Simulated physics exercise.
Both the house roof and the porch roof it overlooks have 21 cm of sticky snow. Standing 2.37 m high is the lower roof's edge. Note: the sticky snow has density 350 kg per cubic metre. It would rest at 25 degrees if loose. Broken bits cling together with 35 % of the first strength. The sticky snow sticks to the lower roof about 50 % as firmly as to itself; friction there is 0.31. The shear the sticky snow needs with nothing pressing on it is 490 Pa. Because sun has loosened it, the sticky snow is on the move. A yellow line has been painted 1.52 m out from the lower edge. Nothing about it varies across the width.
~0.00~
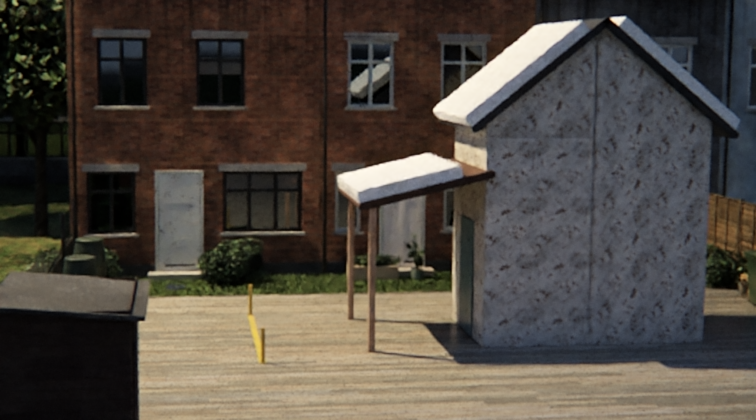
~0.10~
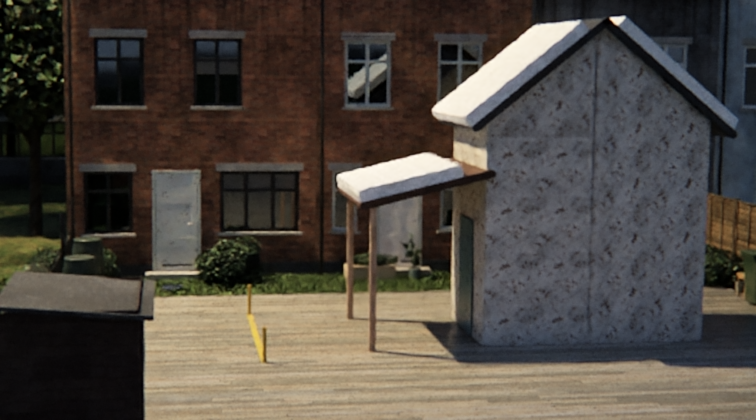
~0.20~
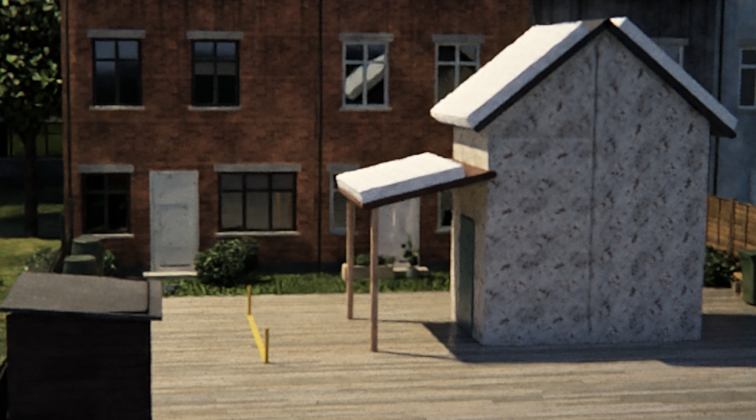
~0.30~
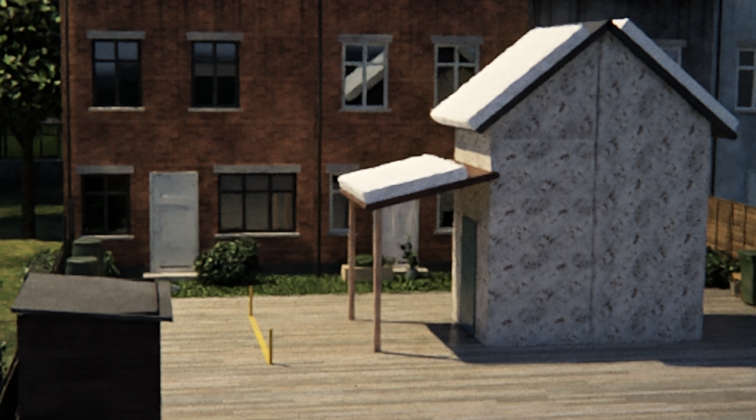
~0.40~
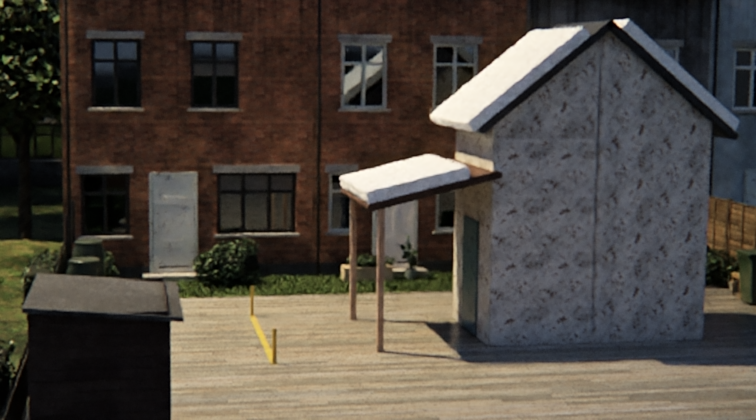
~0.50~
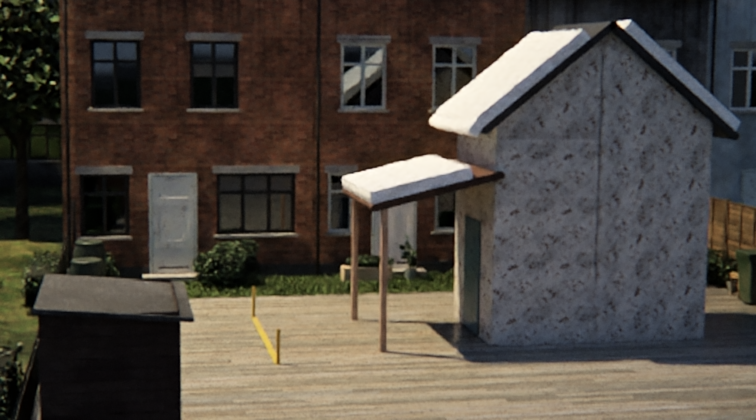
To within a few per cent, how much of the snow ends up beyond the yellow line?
About 0 %.
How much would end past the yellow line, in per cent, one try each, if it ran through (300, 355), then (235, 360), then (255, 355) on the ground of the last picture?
First try 0 per cent, second 0 per cent, third 0 per cent.
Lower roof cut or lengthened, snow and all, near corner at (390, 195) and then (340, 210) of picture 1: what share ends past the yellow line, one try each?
Roughly 2 % and then 0 %.
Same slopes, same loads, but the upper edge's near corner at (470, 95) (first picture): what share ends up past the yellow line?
Share past the line: About 8 %.
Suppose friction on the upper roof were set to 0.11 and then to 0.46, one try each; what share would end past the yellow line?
Respectively near 25 % and near 2 %.
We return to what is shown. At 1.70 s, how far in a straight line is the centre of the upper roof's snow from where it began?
It sits some 1.6 m from where it began.
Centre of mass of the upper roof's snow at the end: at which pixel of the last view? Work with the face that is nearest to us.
You'll find it around (432, 169).
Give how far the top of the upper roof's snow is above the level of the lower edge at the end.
0.9 m, give or take.
After 1.05 s, none is below the lower edge and 0 % is past the line.
After 1.70 s, none is below the lower edge and 0 % is past the line.
After 2.35 s, none is below the lower edge and 0 % is past the line.
After 3.00 s, 4 % is below the lower edge and 0 % is past the line.
After 4.00 s, 5 % is below the lower edge and 0 % is past the line.
